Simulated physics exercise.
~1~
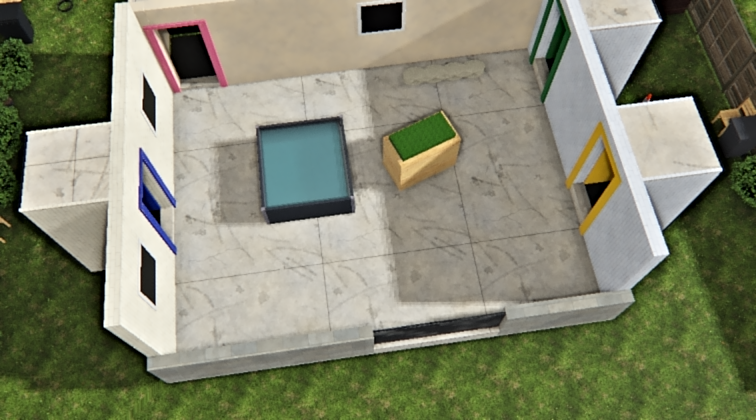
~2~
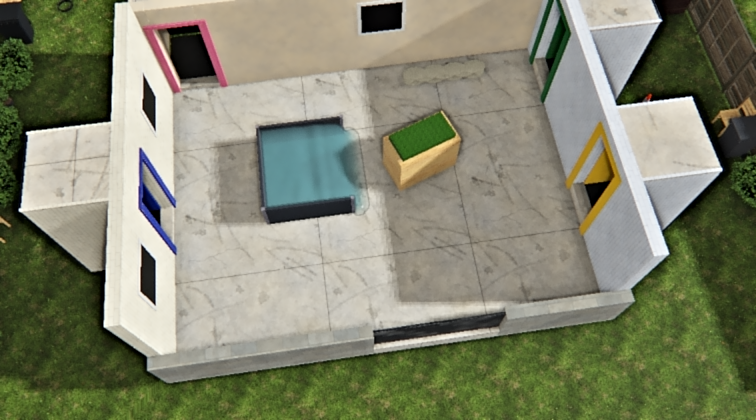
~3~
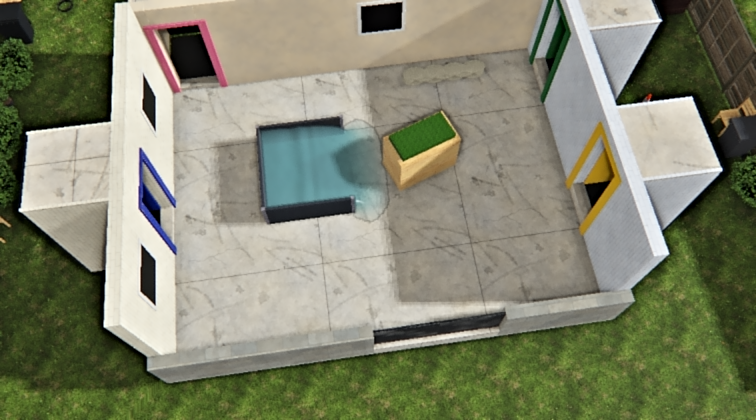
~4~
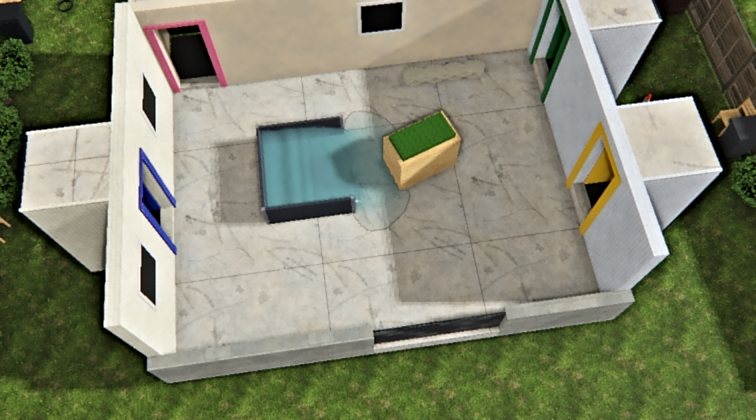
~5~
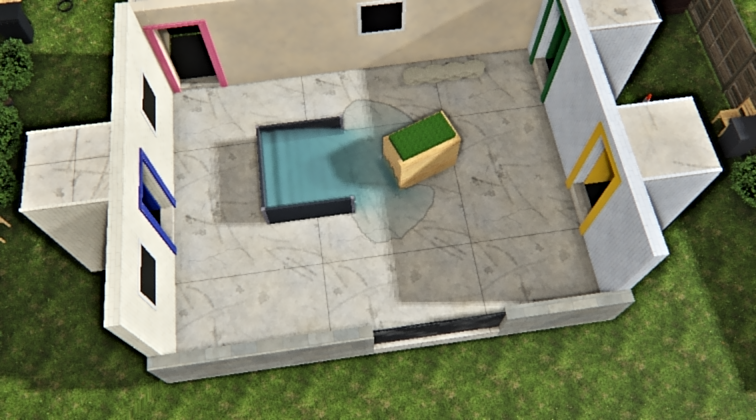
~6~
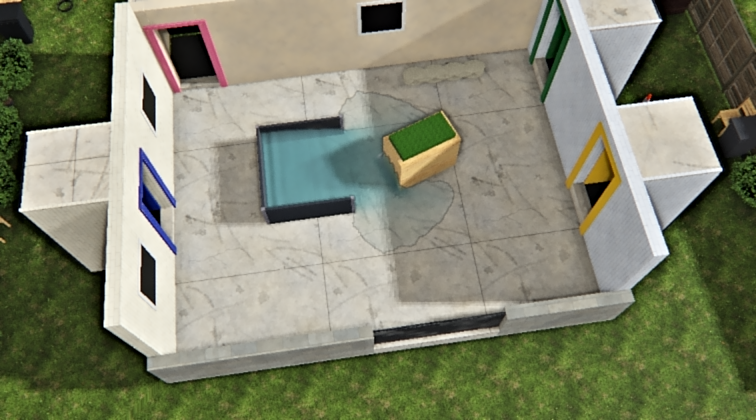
A walled court with a pale stone floor, set among grass, is seen from high above its near side. A dark-framed tank of blue-green water stands left of centre beside a tan block with a green top, with pink and blue doorways at left, green and yellow at right. The tank's right side opens and water pours out, spreading in a thin, widening sheet around the block, while the camera stays still.
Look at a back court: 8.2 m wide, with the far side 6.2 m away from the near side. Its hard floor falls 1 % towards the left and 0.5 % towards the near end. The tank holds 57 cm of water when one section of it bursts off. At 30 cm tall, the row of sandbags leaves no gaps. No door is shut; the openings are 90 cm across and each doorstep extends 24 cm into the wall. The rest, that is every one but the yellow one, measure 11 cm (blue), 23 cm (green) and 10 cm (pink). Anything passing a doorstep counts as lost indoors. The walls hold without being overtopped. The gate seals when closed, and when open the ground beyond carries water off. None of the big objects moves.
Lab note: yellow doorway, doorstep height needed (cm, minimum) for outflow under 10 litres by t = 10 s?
Approx. 7 cm.
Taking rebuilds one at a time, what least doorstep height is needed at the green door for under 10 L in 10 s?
Green door - some 19 centimetres.
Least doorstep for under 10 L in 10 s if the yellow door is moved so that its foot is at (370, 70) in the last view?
About 9.0 cm.
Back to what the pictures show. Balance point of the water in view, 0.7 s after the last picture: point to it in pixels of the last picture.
The water is centred around (352, 171) in the last picture's pixels.
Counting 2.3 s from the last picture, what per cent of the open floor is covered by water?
I'd say near 50 percent is wet.
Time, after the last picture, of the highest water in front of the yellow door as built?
Crest at t of about 3.5 s.
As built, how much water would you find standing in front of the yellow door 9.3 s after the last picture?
3.5 cm.
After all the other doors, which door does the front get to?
Door: Blue.
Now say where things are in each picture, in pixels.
In the first frame, the tank at (304, 164) is whole and still, 57 cm deep; the yellow door at (589, 186) is dry.
In the second frame, water pours out at (346, 168) and has run 0.3 m, to (365, 207); about 8 cm deep outside, 57 cm at the back.
In the third frame, the front is at (384, 184), 0.7 m from the gap at (346, 168); 1.4 m2 of floor is wet, 57 cm left at the back.
In the fourth frame, the front is at (406, 194), 1.2 m from the gap at (346, 169); 2.4 m2 of floor is wet, 56 cm left at the back.
In the fifth frame, the gap is at (346, 169), the front 1.7 m out at a hidden place; the back of the tank holds 48 cm.
In the sixth frame, the gap is at (346, 169), the front 2.1 m out at a hidden place; the back of the tank holds 48 cm; 2.6 m in a straight line remain to the yellow door at (589, 186).
Then, 0.7 s after the last picture water covers 20 % of the floor, deepest (37 cm) near (380, 174); it has not reached the yellow door.
Then, 2.3 s after the last picture water covers 50 % of the floor, deepest (24 cm) near (599, 304); 4 cm at the yellow door, 0 litres in over its 24 cm doorstep.
Then, 9.3 s after the last picture water covers 90 % of the floor, deepest (15 cm) near (177, 365); 4 cm at the yellow door, 0 litres in over its 24 cm doorstep.
At the yellow door as built, the water peaked near 10 cm, 3.7 s after the last picture.
Run again over the same 10 s with other heights there, 15 litres in over 6 cm, 5 litres over 8 cm. The limit of 10 litres is kept from about 7 cm up.
